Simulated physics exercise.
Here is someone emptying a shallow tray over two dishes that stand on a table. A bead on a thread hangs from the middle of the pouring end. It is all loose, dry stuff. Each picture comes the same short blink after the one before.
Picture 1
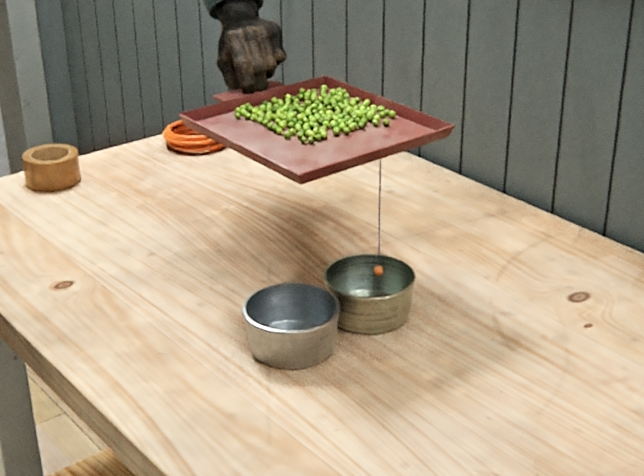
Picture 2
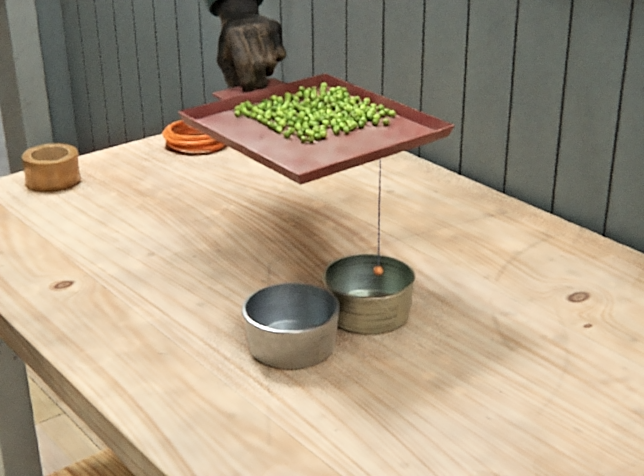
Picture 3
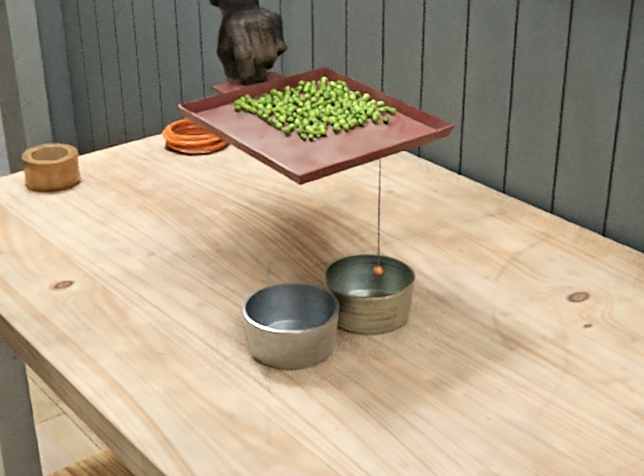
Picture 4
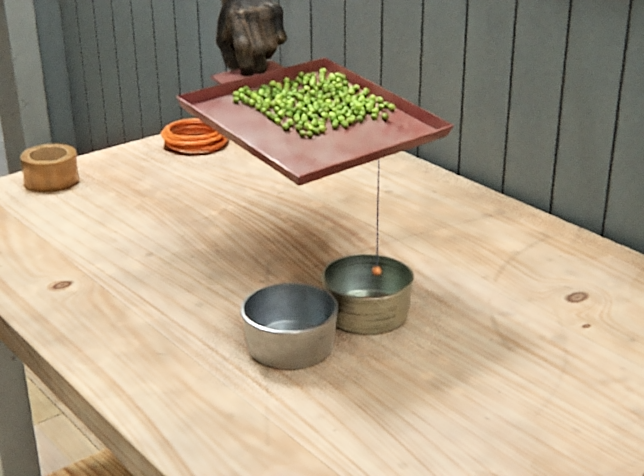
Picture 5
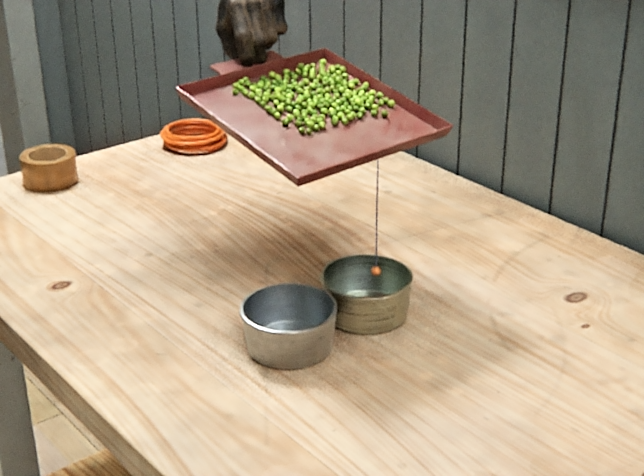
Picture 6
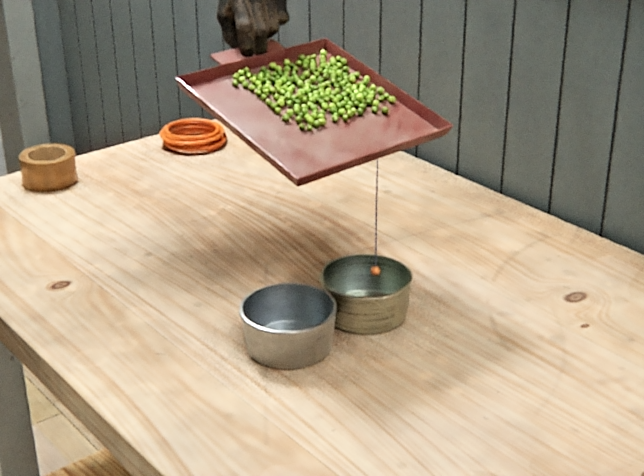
To begin with, a dark hand holds a reddish tray of green peas nearly level above two metal dishes on a wooden table, a bead hanging from its front end. The hand then slowly raises the back end, tilting the tray slightly, while the peas stay heaped on it.
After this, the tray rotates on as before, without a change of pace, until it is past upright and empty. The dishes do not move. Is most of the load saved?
Caught overall: Under half.
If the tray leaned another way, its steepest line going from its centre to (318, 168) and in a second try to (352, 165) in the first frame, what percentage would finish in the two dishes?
In turn 80 and 40 in a hundred.
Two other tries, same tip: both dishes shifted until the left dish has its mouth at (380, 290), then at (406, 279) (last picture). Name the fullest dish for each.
In turn: Left; the left-hand dish.
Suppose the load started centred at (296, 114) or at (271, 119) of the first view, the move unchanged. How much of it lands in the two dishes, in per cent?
The first gives 10 %, the second 10 %.
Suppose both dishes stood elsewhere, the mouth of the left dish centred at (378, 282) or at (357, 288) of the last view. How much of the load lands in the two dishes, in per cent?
First some 20, then 20 per cent.
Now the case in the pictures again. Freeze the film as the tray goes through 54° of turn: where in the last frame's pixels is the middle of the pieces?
Close to (380, 142).
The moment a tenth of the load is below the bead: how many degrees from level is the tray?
Roughly 85°.
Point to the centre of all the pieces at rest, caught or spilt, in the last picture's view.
Close to (405, 349).
Just after the last frame, tray tipped steeply; almost all on the tray; just a few outside both; just a few in the air.
A moment on, tray tipped right over; roughly half on the tray; about a tenth outside both; roughly a third in the air.
Further on, tray tipped past a quarter turn; about a tenth in the left dish; just a few in the right dish; almost all outside both.
When it is over, tray tipped past a quarter turn; about a tenth in the left dish; just a few in the right dish; almost all outside both.
